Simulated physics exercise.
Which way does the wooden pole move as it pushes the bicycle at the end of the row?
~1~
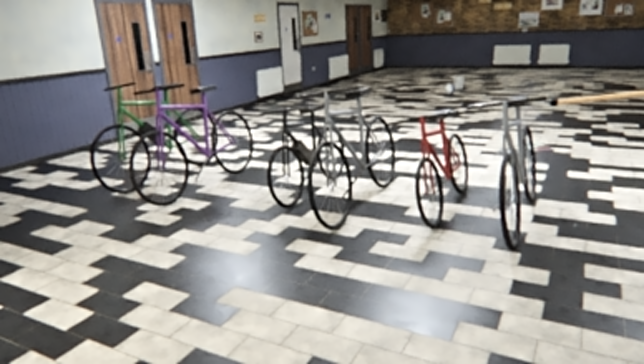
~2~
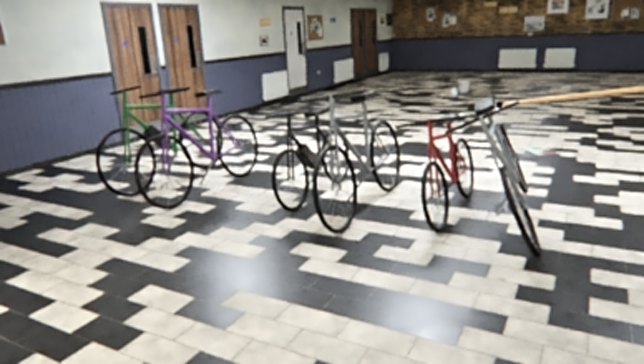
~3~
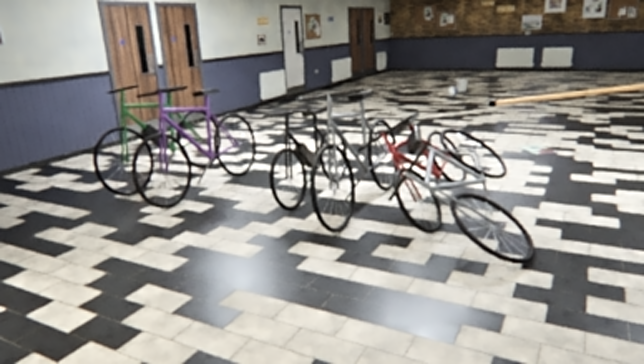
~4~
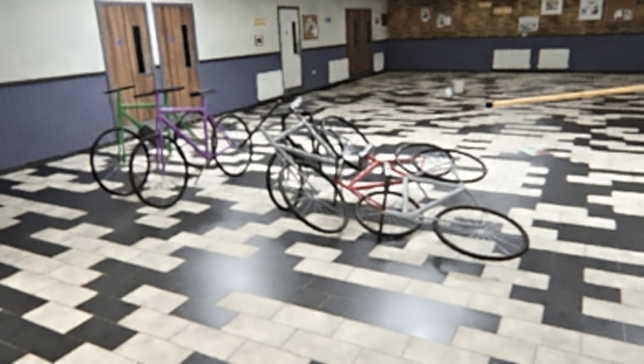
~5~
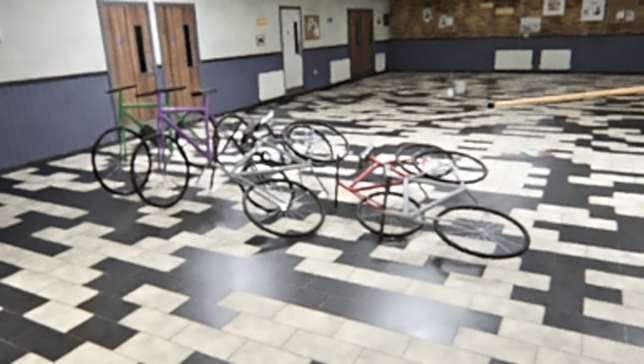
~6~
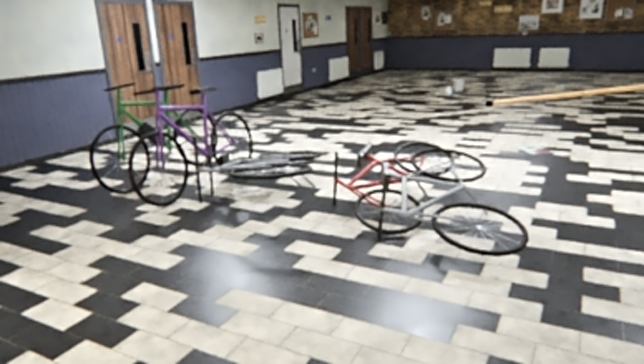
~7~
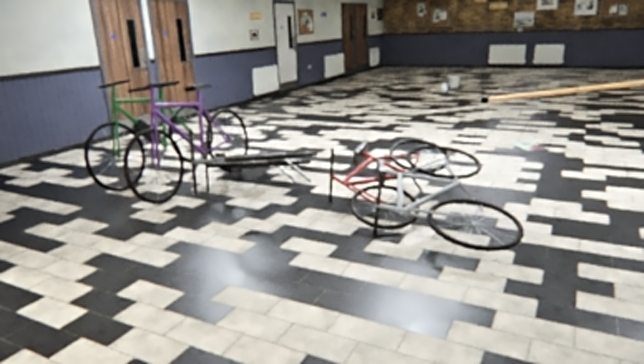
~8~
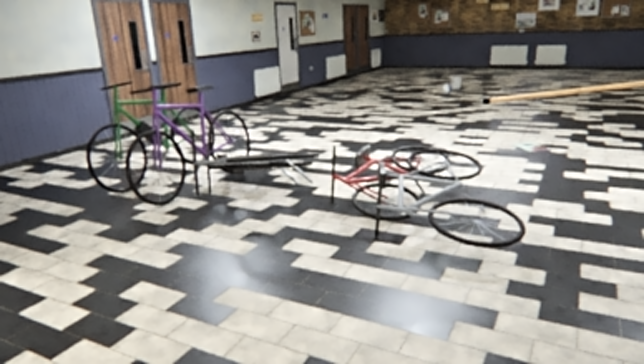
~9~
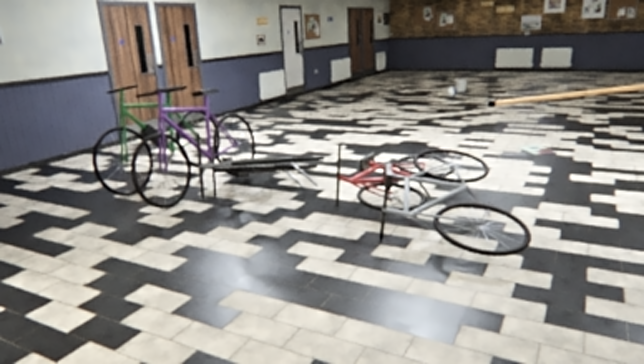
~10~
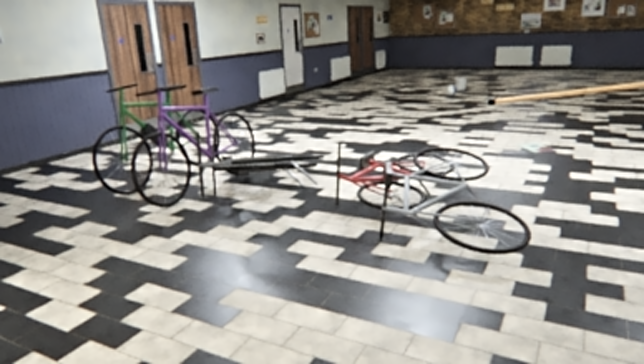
The pole moves to the left, pushing against the grey bicycle at the right end of the row.
At the start, six bicycles stand in a row on a black and white tiled floor, with a long wooden pole reaching in from the right. The pole pushes the grey bicycle at the right end, which tips left into the red one. The red bicycle leans over in turn and knocks into the two dark and grey bicycles beside it, and these topple left one after the other until they lie almost flat. The fall stops short of the purple bicycle. At the end, four bicycles are down, while the purple and green ones still stand.
